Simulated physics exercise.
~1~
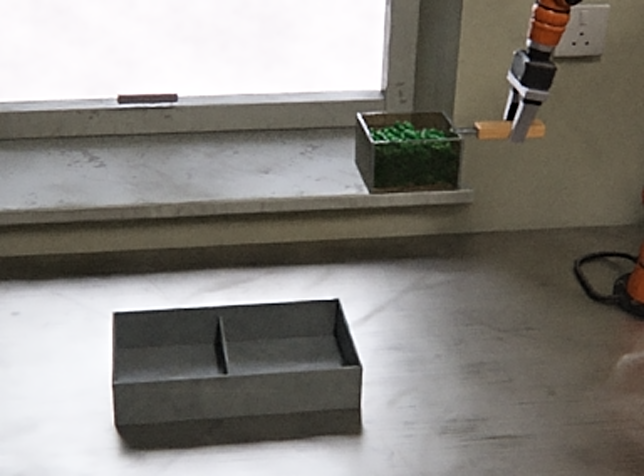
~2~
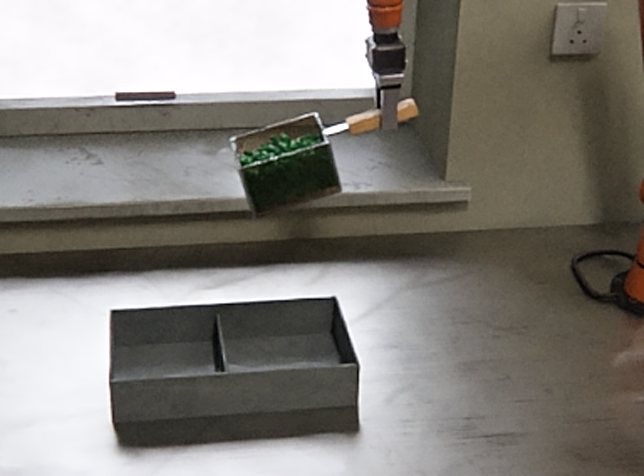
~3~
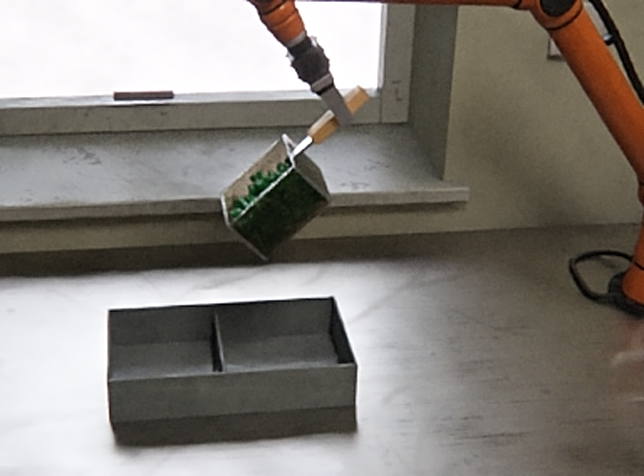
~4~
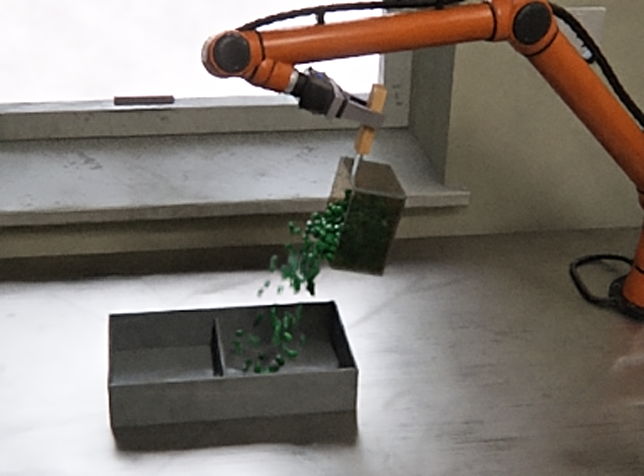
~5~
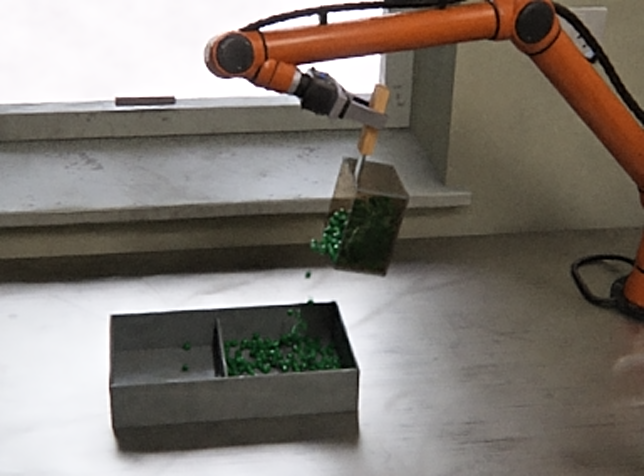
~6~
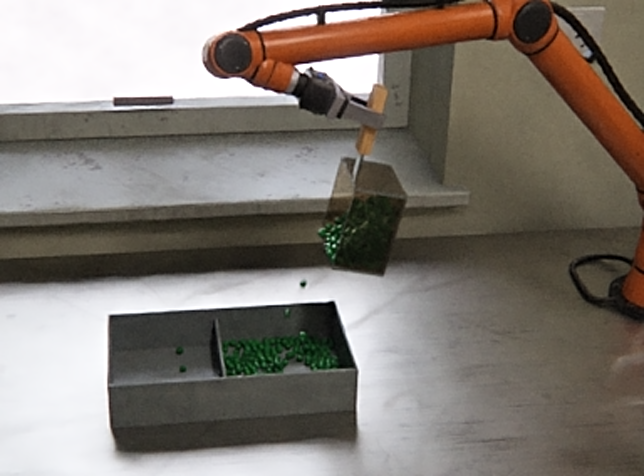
A grey worktop beside a bright window with a stone sill is seen from slightly above, with a wall socket at upper right. An open grey crate, split in two by a cross wall, sits on the worktop, and an orange robot arm grips the wooden handle of a clear-sided box of green beads near the sill. The arm carries the box left, tipping it steadily, then swings it lower and steeper above the crate. Beads pour mostly into the right part, with a couple landing in the left. The flow thins to a stray bead, and the tilted box holds still, still partly full.
